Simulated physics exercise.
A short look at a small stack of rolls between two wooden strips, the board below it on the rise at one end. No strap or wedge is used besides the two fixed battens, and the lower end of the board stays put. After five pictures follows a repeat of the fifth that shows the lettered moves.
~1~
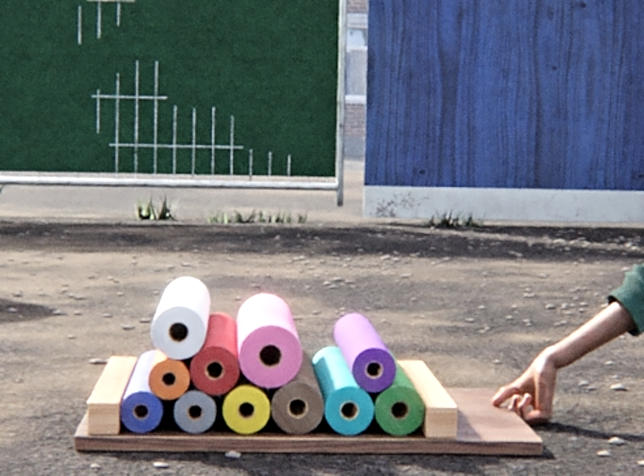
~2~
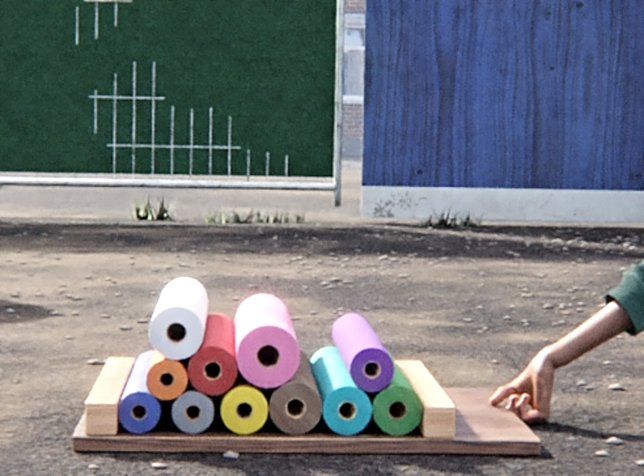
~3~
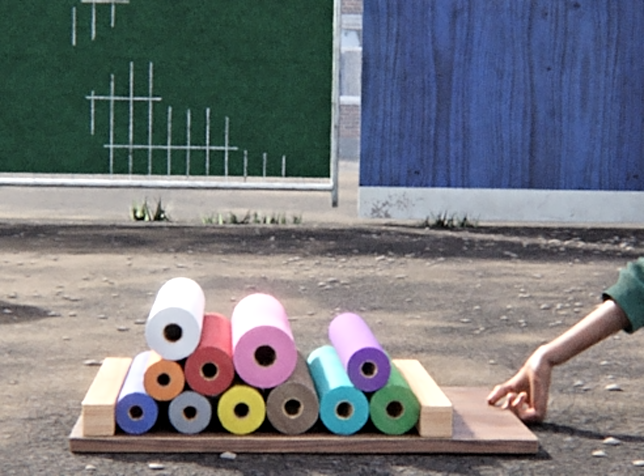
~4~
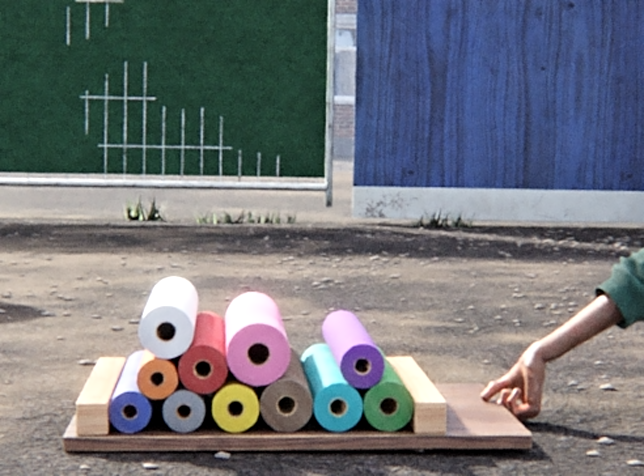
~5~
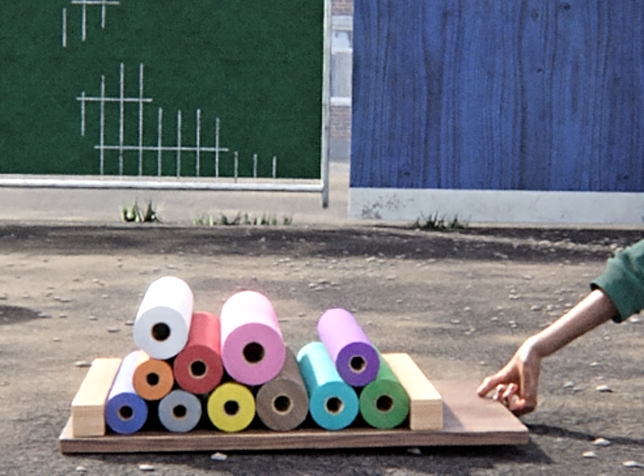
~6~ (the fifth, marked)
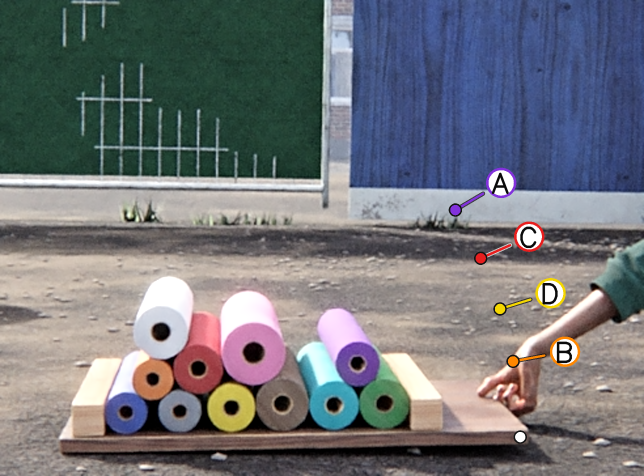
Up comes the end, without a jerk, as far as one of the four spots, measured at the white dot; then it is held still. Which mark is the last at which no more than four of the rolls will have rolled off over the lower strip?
It can be raised to C.
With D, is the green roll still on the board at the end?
Yes.
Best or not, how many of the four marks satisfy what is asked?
Three of the four.
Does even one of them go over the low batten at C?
At C: Yes.
On the copy, A at (455, 210); B at (513, 362); C at (481, 259); D at (500, 309); the white dot at (520, 437).
On C. First, board at 16°.
Then, board at 25°.
Finally, board at 25°, four over the low batten (orange, red, pink, white).
By contrast, A five over the low batten; B two over the low batten (orange, white); D four over the low batten (orange, red, pink, white).
